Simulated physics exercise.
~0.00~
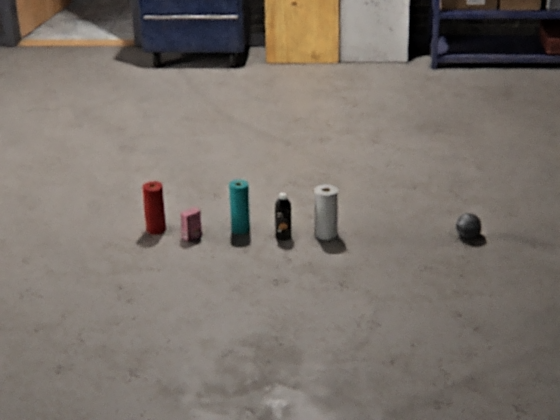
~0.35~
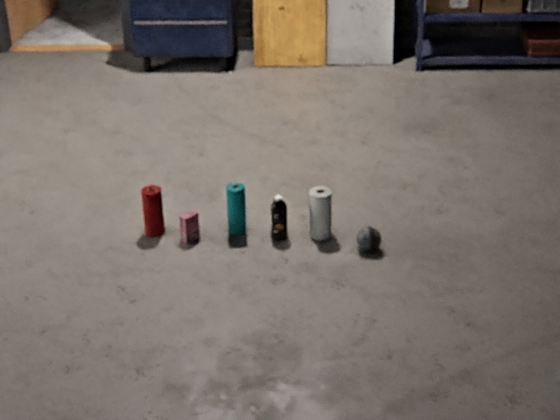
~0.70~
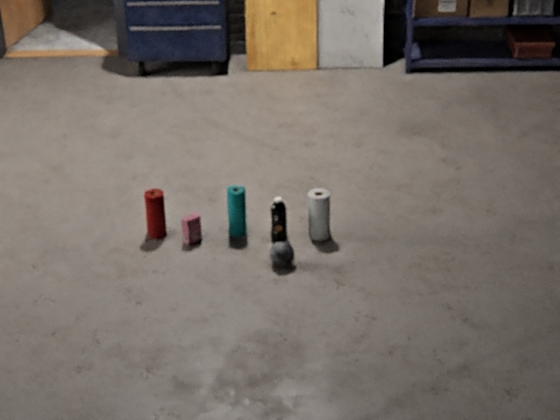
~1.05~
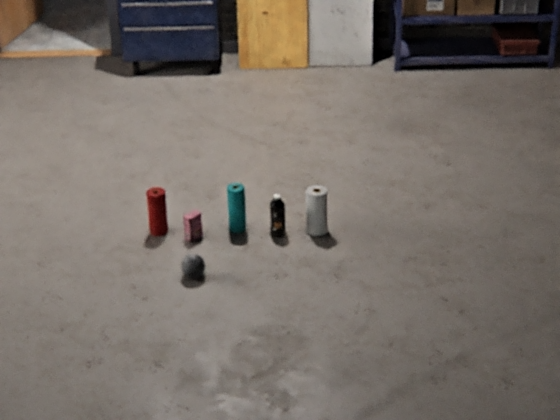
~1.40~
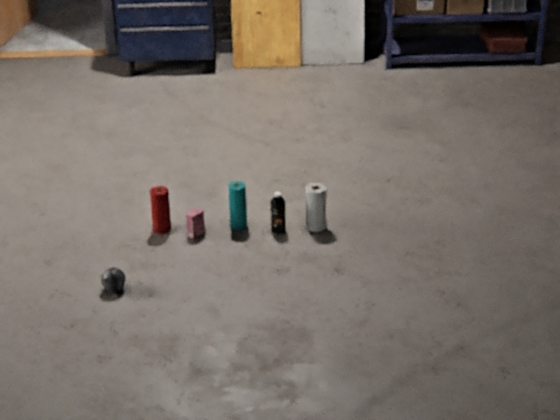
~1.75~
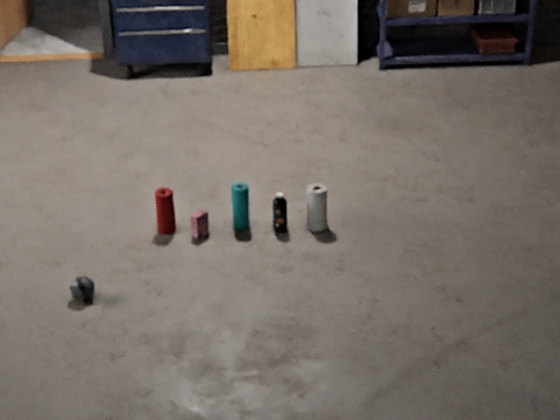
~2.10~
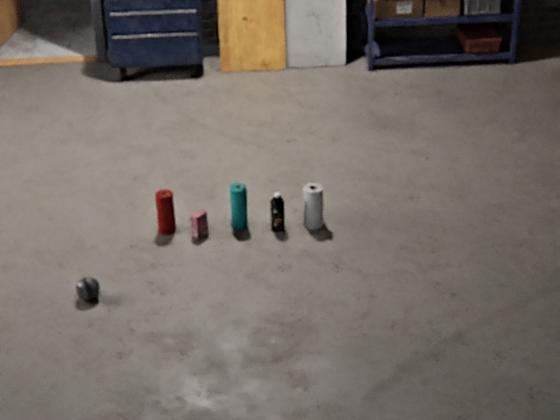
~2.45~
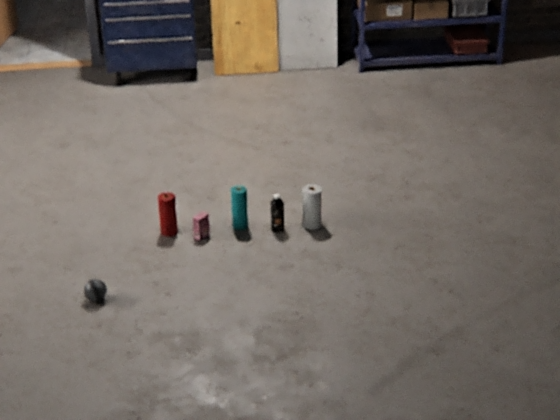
A white roll, a black bottle, a turquoise roll, a pink carton and a red roll stood in a row on a concrete floor while a grey ball rolled leftward in front of them, touching none, then edged slightly back right, leaving all five upright.
